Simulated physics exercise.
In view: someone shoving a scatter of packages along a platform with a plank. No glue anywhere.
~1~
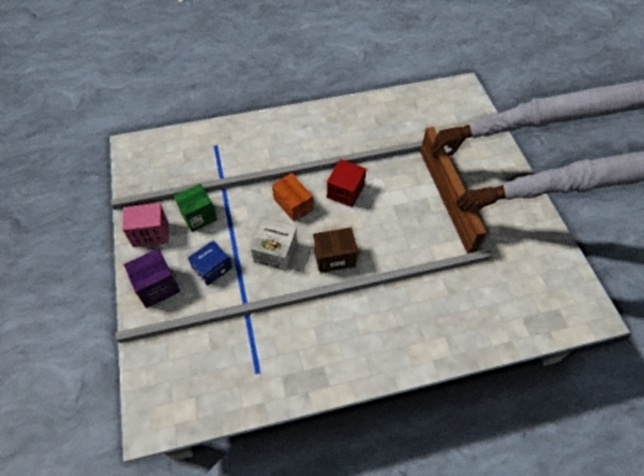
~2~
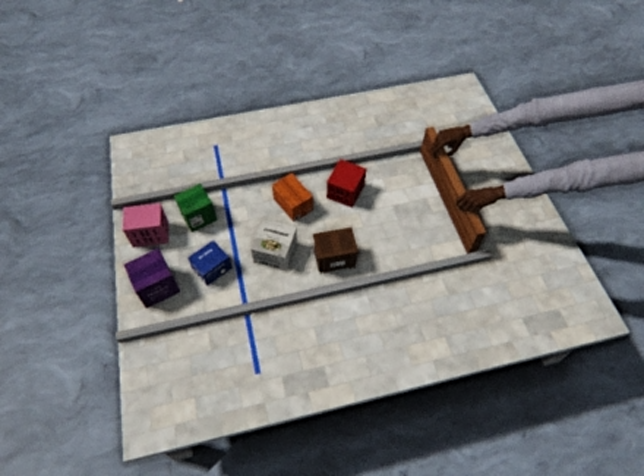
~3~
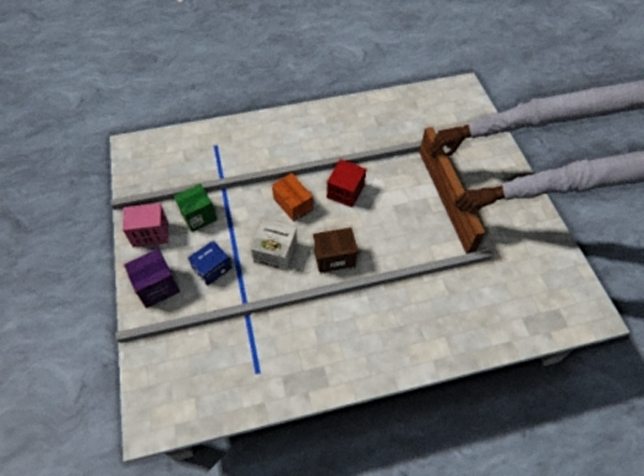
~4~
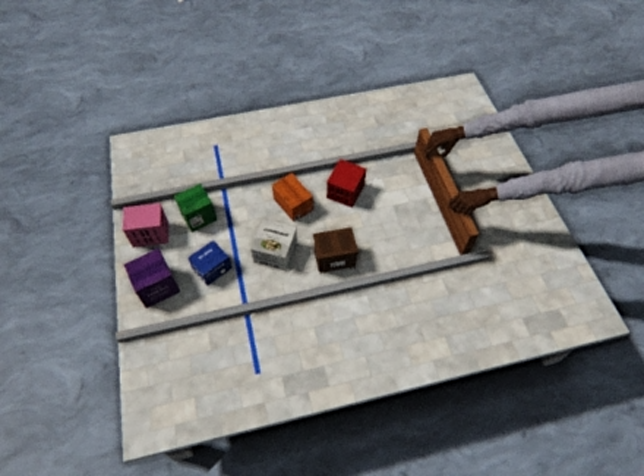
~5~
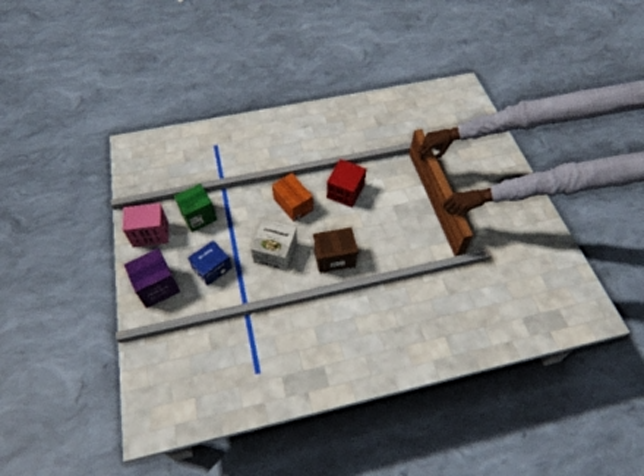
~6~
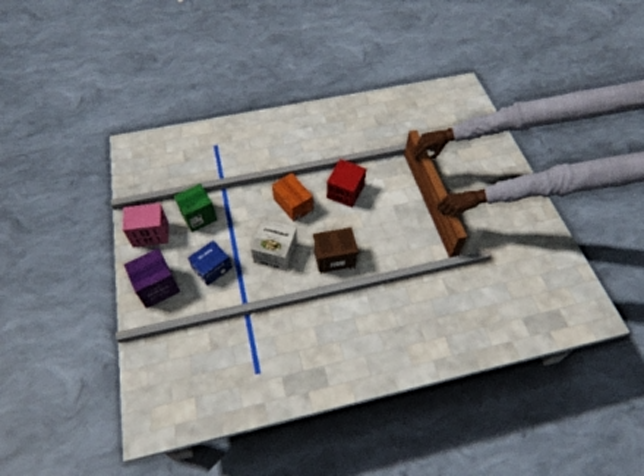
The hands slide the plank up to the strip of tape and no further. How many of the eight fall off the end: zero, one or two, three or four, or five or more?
Outcome: The number that fall off is zero.
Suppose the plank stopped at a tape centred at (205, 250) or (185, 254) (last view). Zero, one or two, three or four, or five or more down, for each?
Taking them in turn, either one or two; three to four.
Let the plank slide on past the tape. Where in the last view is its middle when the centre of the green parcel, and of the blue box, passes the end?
For the green parcel at (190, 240), for the blue box at (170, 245).
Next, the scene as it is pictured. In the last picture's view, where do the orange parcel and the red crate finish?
About (184, 220), and the other about (213, 218).
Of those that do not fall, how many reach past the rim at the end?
That would be 2.
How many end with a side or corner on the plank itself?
The number is 2.
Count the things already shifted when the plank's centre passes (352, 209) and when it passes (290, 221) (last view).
The counts are 2 and 5.
A little later, none off yet; pink crate at rest near (146, 226); purple parcel at rest near (152, 278); green parcel at rest near (196, 208).
When it is over, the number that fall off is zero.
